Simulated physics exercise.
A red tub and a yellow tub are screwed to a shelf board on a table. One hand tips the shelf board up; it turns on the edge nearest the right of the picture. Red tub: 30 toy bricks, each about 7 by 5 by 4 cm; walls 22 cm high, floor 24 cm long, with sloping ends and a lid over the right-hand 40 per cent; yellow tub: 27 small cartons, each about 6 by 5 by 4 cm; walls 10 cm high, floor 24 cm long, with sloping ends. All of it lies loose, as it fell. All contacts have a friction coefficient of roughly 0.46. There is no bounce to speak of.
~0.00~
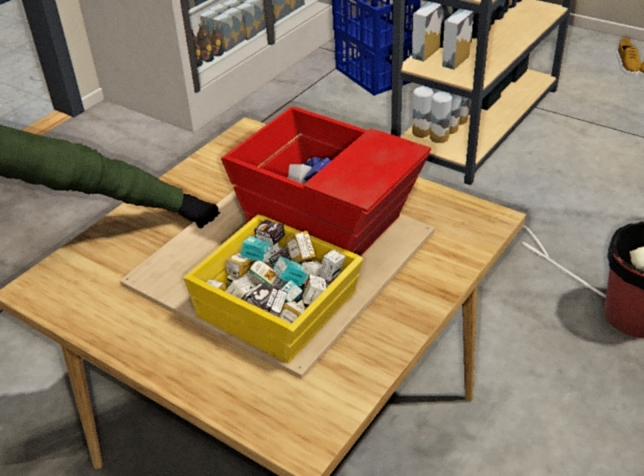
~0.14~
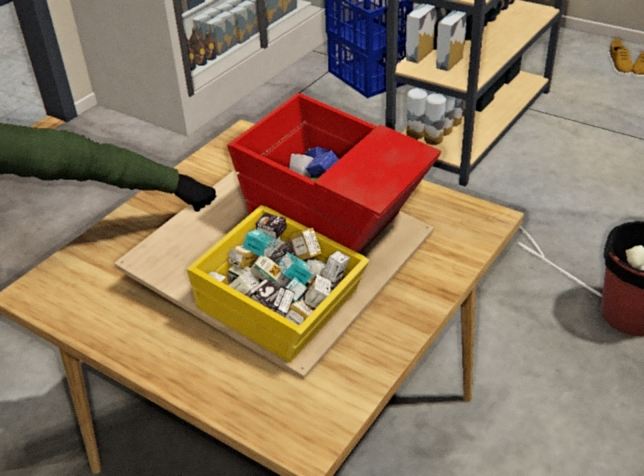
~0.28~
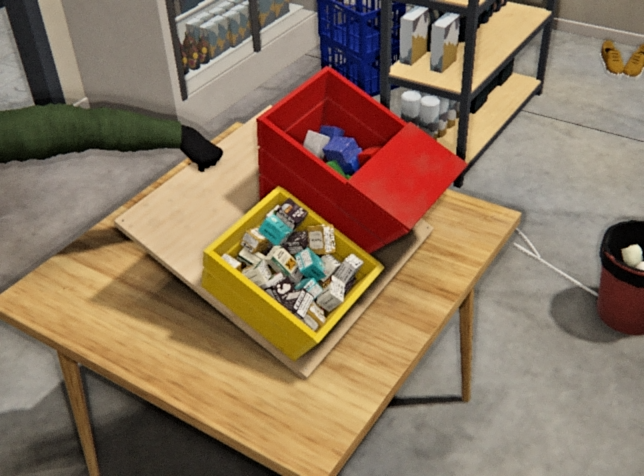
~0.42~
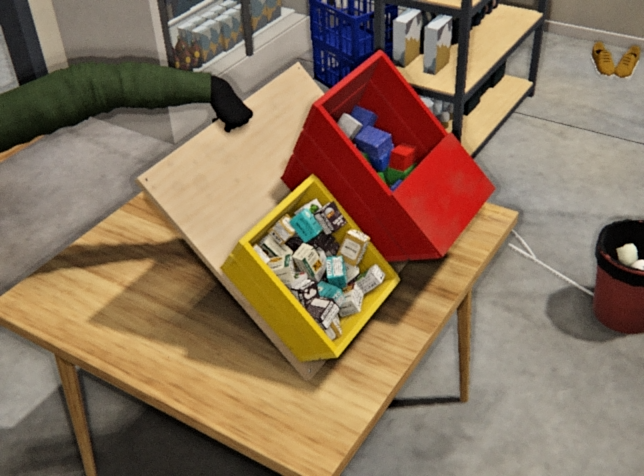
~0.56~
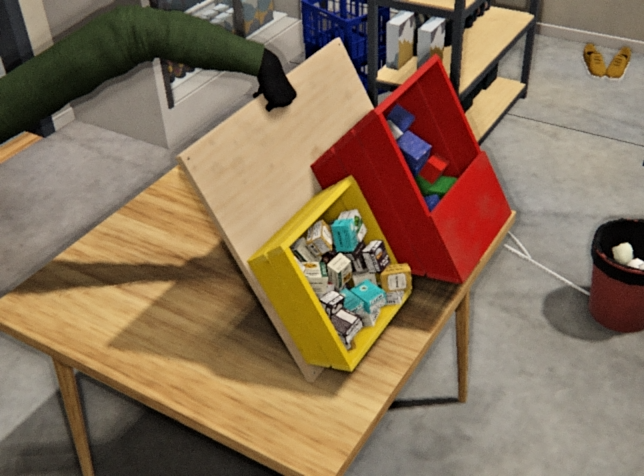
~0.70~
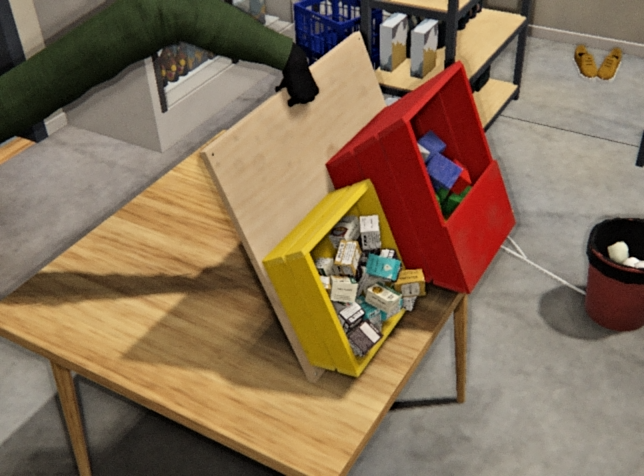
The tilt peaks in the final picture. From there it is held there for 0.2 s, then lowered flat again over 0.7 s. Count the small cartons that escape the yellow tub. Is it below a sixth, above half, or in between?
Between a sixth and a half of the small cartons leave the yellow tub.
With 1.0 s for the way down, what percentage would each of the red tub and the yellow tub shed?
In that case red tub 0, yellow tub 30 per cent.
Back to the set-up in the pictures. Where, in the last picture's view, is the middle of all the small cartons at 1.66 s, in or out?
At about (317, 305).
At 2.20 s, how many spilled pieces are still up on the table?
Roughly 3.
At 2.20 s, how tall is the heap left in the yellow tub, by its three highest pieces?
About 10 cm.
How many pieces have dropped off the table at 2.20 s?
Roughly 8.
After 0.94 s, tilt 67°; red tub 30 in, 0 out and yellow tub 21 in, 6 out.
After 1.24 s, tilt 35°; red tub 30 in, 0 out and yellow tub 17 in, 10 out.
After 1.66 s, tilt 0°; red tub 30 in, 0 out and yellow tub 17 in, 10 out.
Outcome (at 2.20 s), red tub 30 in, 0 out and yellow tub 17 in, 10 out. Asked share, 10 of 27, 37 per cent.
